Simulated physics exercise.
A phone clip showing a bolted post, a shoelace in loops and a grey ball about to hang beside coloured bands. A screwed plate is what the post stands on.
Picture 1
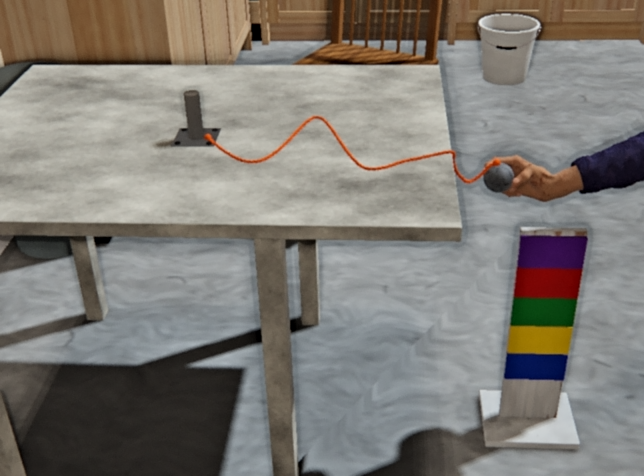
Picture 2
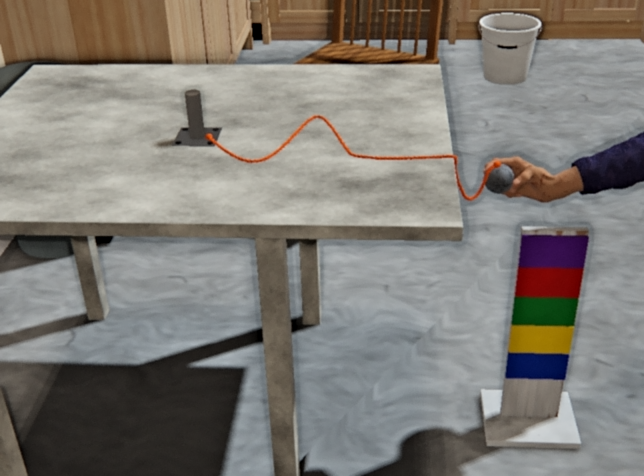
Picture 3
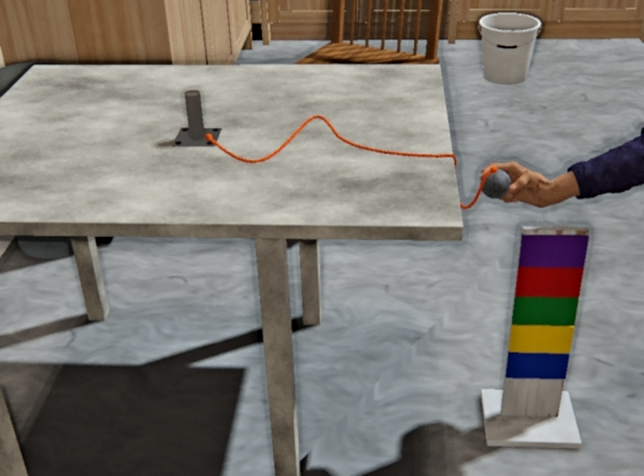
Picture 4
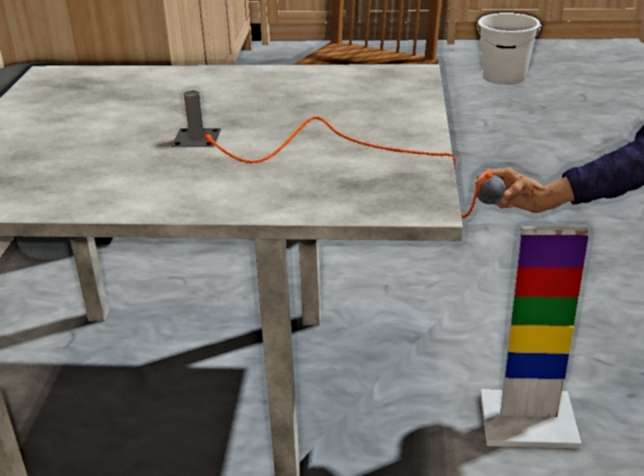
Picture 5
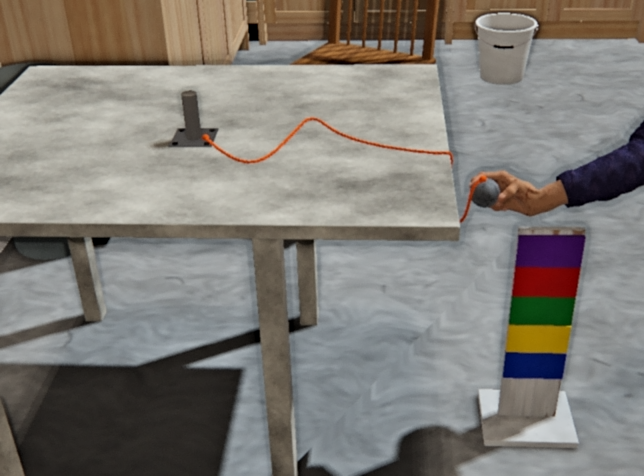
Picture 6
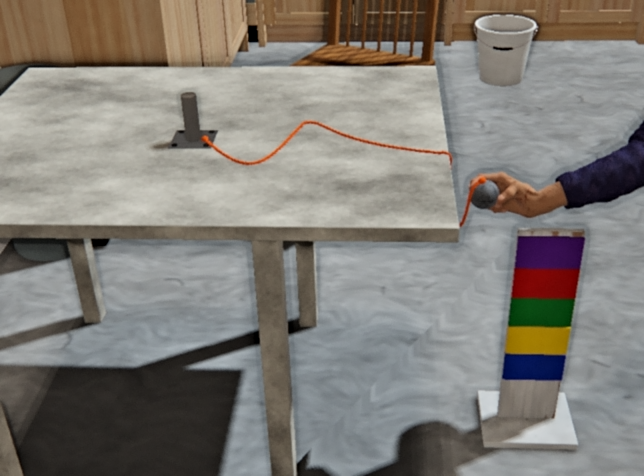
On a grey tabletop, an orange cord curves from a dark post to a grey ball held by a hand beyond the right edge, above coloured bands; the hand shifts slightly left and down, and the cord's curves change shape.
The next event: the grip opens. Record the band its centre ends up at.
Centre ends at blue.
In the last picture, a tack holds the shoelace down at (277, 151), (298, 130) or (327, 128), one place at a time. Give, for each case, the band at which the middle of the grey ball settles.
Yellow, green, red.
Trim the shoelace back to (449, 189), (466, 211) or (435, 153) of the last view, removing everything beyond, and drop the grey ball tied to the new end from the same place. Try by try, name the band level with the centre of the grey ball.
For the first: Red; for the second: Yellow; for the third: Purple.
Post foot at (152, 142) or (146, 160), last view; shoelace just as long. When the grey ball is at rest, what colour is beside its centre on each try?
Try one - yellow; try two - yellow.
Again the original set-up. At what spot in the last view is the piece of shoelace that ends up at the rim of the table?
It's the piece you see at (348, 137).
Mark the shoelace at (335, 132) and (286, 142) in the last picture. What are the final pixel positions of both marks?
At (432, 146), then (340, 143).
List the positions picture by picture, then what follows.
The first frame shows grey ball (498, 178); purple (552, 254); red (548, 284); green (544, 313); yellow (540, 341); blue (536, 368).
The second frame shows grey ball (499, 179); shoelace through (229, 153) (290, 140) (328, 123) (364, 157) (454, 165).
The third frame shows grey ball (495, 184).
The fourth frame shows grey ball (490, 190); shoelace through (229, 154) (289, 141) (328, 125) (392, 150) (454, 188).
The fifth frame shows grey ball (485, 193).
The sixth frame shows grey ball (484, 195); shoelace through (226, 156) (286, 142) (331, 130) (408, 150) (449, 202).
Soon after, ball near (471, 338); level with yellow.
Then, ball near (418, 353); level with blue.
Further on, ball near (437, 366); level with blue.
At rest, ball near (434, 366); level with blue. At blue.
